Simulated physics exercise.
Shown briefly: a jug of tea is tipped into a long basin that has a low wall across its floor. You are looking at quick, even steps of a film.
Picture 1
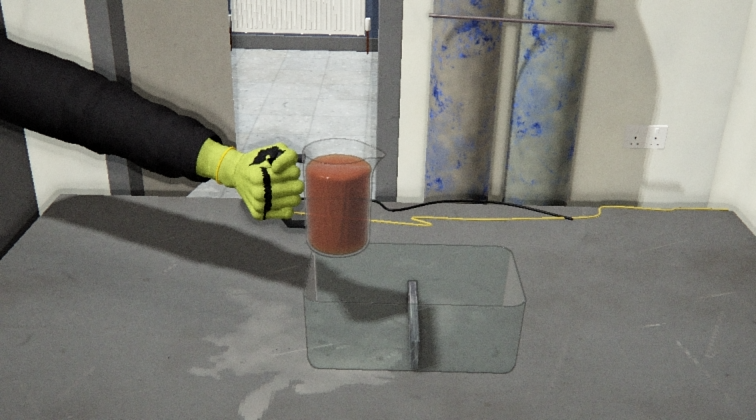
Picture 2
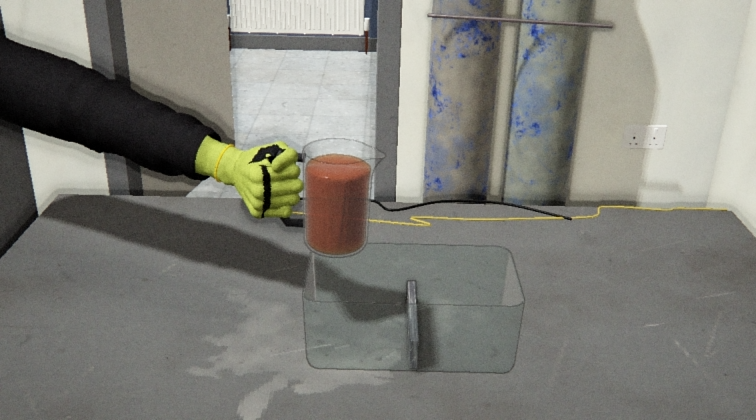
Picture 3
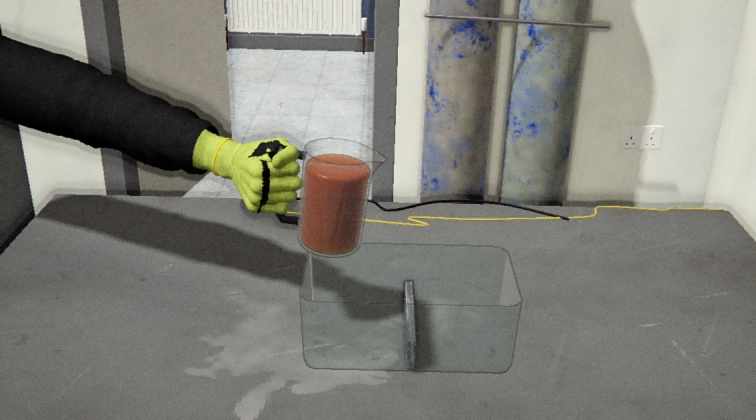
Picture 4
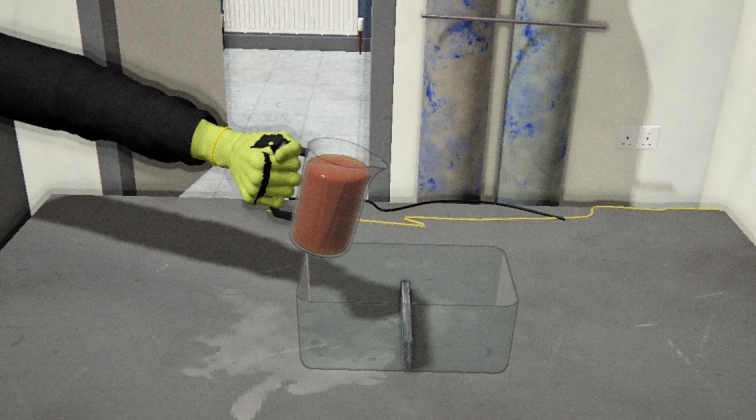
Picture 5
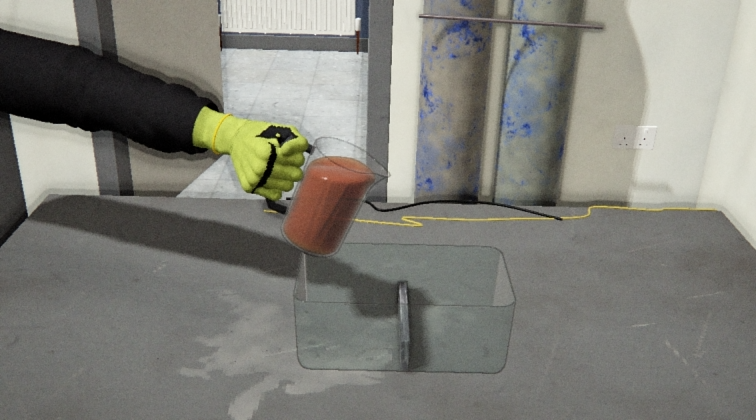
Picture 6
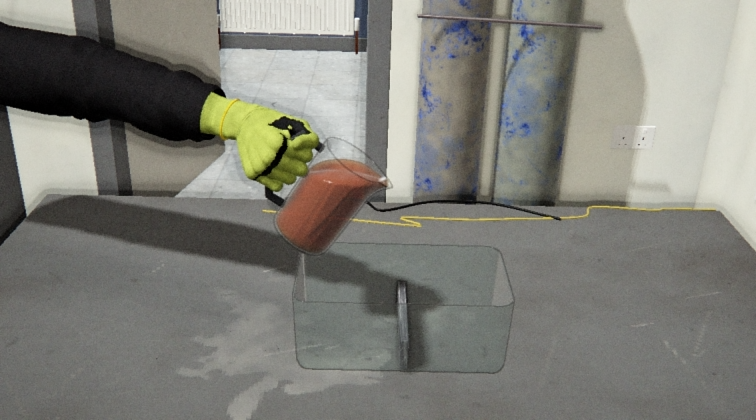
A gloved yellow-green hand on a black-sleeved arm, reaching in from the left, holds a clear jug of reddish-brown liquid above a grey tabletop, seen from slightly above in a pale room. Below sits a long, clear basin with a low dividing wall, before blue-stained pipes and a doorway. The hand steadily tips the jug rightward, the liquid nearing its lip, while the view drifts very slightly.
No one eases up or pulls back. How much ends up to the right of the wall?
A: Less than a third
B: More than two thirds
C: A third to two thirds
(B) More than two thirds.
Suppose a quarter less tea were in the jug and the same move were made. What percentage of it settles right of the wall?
About 80 parts in a hundred, give or take.
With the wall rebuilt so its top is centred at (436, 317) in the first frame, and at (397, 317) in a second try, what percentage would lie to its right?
35 per cent, then 95 per cent, roughly.
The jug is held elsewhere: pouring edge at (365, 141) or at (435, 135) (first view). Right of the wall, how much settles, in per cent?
50 % and 70 %.
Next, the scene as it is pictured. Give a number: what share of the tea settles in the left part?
That works out near 10 in every hundred.
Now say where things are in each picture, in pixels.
The first frame shows tilt 0°; pouring edge (386, 153); surface from (306, 163) to (372, 165); the long basin's rim runs from (309, 271) to (518, 276); the wall's top is at (414, 310).
The second frame shows tilt 2°; pouring edge (386, 155); surface from (306, 163) to (372, 166).
The third frame shows tilt 6°; pouring edge (387, 158); surface from (305, 161) to (372, 167).
The fourth frame shows tilt 13°; pouring edge (389, 165); surface from (306, 166) to (373, 170).
The fifth frame shows tilt 22°; pouring edge (391, 174); surface from (301, 178) to (377, 172).
The sixth frame shows tilt 33°; pouring edge (394, 186); surface from (294, 187) to (388, 177).
A moment on, the jug is tipped on its side and 66 per cent is still to pour, 0 is left of the wall and 16 right of it.
Next, the jug is tipped right over and 24 per cent is still to pour, 7 is left of the wall and 54 right of it.
Then the jug is tipped right over and 5 per cent is still to pour, 9 is left of the wall and 81 right of it.
Later the jug is tipped right over and 0 per cent is still to pour, 12 is left of the wall and 86 right of it.
At rest 12 per cent lies left of the wall, 86 right of it and 1 outside.
